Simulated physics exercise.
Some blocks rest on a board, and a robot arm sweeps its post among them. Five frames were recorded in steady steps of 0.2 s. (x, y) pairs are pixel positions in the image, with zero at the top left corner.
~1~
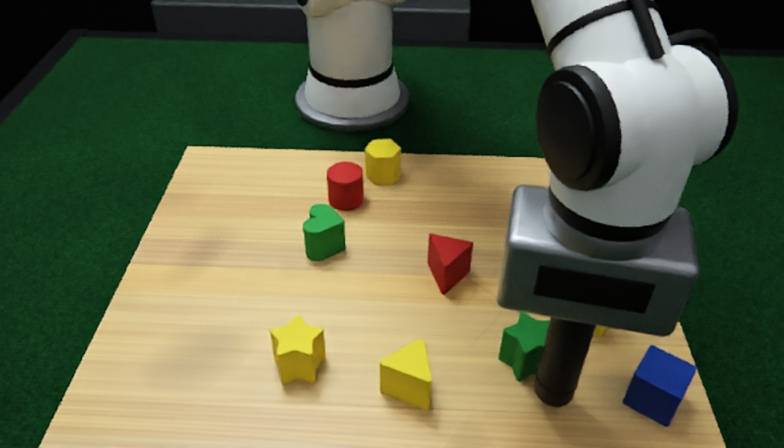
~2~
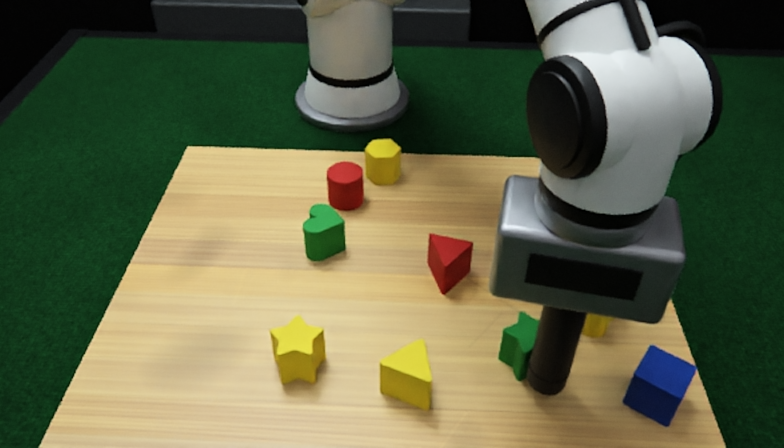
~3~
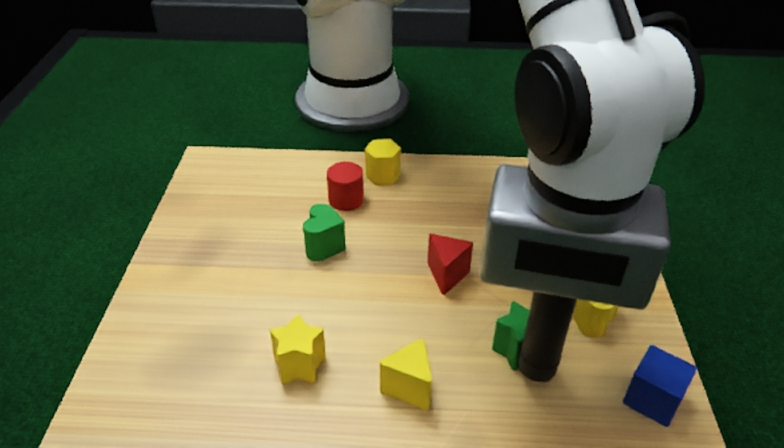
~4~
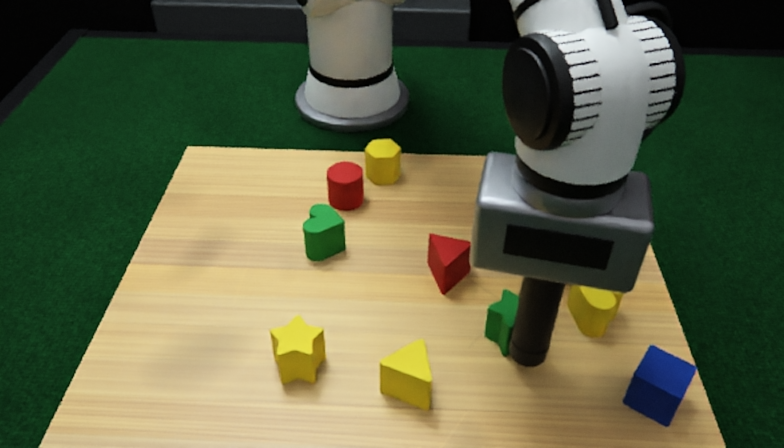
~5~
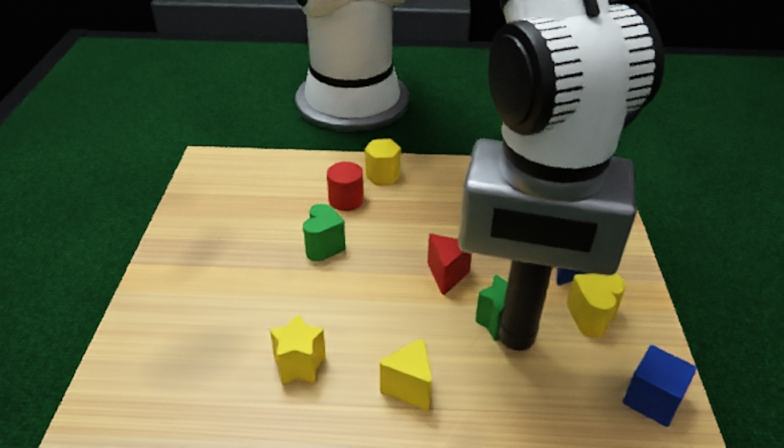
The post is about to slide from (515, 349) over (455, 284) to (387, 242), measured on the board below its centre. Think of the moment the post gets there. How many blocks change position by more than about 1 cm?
The answer is two blocks.
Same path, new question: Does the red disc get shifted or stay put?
Same place.
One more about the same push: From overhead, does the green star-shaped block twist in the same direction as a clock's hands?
I'd say yes.
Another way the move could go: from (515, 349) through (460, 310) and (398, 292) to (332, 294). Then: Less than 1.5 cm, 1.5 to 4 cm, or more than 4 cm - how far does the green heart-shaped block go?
Offset: Below 1.5 cm.
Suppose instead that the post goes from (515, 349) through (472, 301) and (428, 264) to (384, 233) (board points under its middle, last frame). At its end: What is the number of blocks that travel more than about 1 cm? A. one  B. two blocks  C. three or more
Option B.
On the path given first. One third of the way, post (477, 292); red three-sided block (439, 236); green star-shaped block (469, 251).
Two thirds of the way, post (433, 257); red three-sided block (404, 203); green star-shaped block (429, 218).
At the end, post (387, 231); green heart-shaped block not moved; red disc not moved; red three-sided block (388, 176), turned 35° clockwise; green star-shaped block (398, 195), turned 40° clockwise.
